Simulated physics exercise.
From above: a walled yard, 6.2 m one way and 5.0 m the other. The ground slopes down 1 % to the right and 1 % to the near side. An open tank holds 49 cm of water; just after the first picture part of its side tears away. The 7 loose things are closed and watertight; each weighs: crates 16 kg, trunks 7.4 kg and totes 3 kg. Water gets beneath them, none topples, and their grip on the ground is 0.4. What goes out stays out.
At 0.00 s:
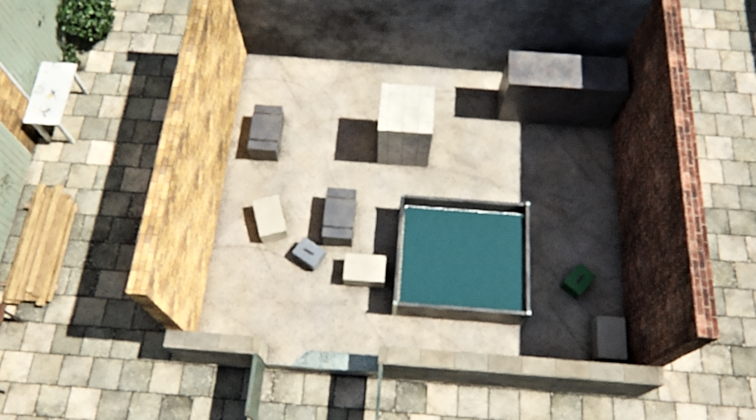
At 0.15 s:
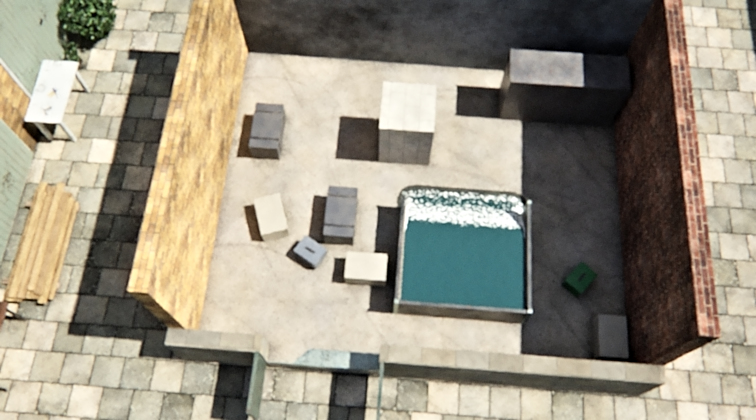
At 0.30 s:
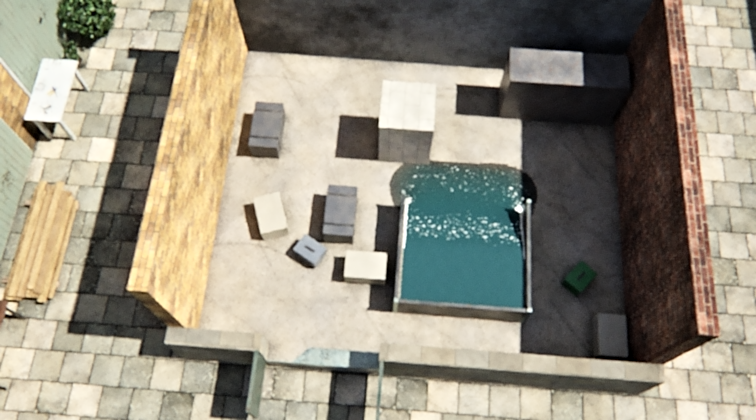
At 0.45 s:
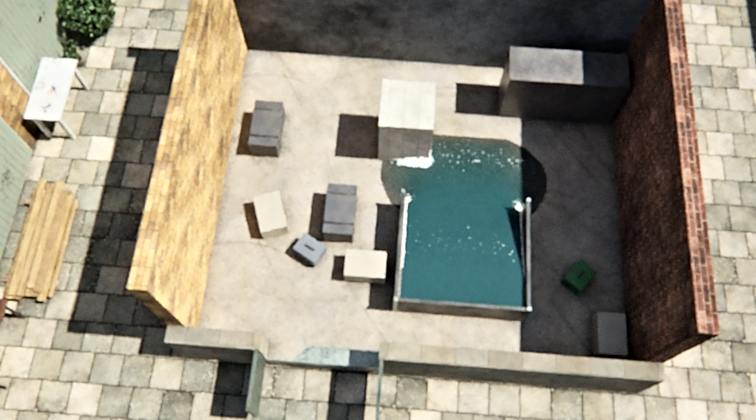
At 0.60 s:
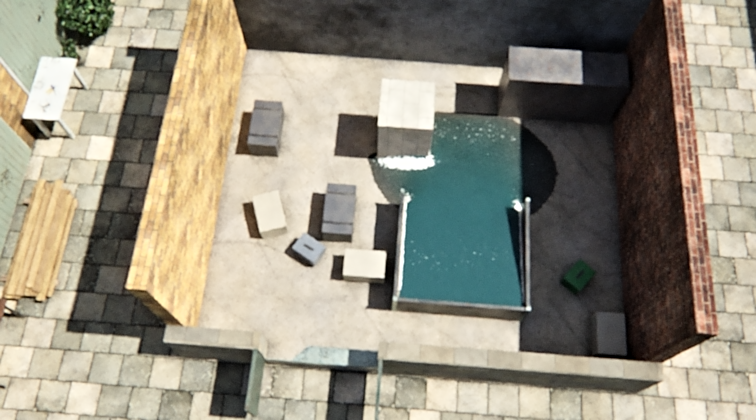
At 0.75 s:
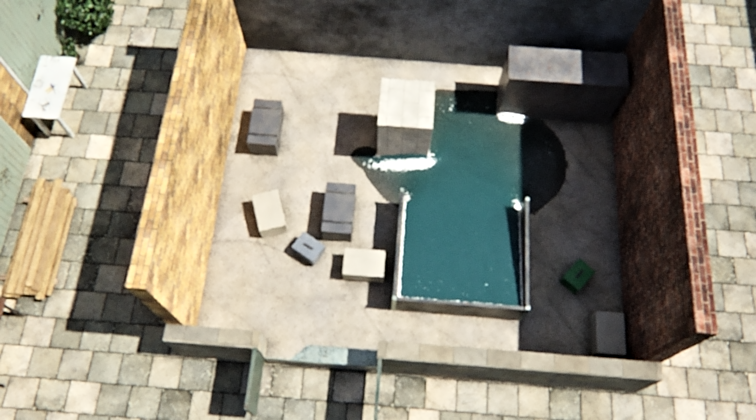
A walled yard with a pale concrete floor, seen from above by a still camera, holds a large open tank of teal water right of centre. Grey and cream boxes stand to its left and beyond it, with a dark grey block at the far wall and a small green tote at right. The tank's far side gives way and water spreads across the floor, reaching the cream box and dark block while the objects stay put.
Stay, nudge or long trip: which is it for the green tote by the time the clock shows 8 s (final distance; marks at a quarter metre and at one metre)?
Green tote travels far.
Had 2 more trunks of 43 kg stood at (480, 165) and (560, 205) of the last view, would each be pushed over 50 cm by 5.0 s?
In that order: Over, under.
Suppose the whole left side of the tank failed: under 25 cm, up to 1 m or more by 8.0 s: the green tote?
Then the green tote barely shifts.
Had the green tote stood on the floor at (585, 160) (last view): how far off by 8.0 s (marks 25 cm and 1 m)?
It travels far.
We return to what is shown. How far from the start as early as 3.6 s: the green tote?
Roughly 30 cm by then.
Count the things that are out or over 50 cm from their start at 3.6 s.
I count 0.
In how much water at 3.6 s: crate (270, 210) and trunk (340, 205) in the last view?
About 2 and 3 cm.
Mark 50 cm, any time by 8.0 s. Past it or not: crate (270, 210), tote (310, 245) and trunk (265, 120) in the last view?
In turn: Less, over, more.
After 1.6 s the green tote is near (579, 274), 0.0 m from its start, aground; 0 of 7 are out; 0 afloat.
After 3.6 s the green tote is near (571, 293), 0.3 m from its start, aground; 0 of 7 are out; 2 afloat.
After 5.6 s the green tote is near (503, 325), 1.4 m from its start, afloat; 0 of 7 are out; 4 afloat.
After 8.0 s the green tote is near (353, 326), 3.4 m from its start, afloat; 0 of 7 are out; 4 afloat.
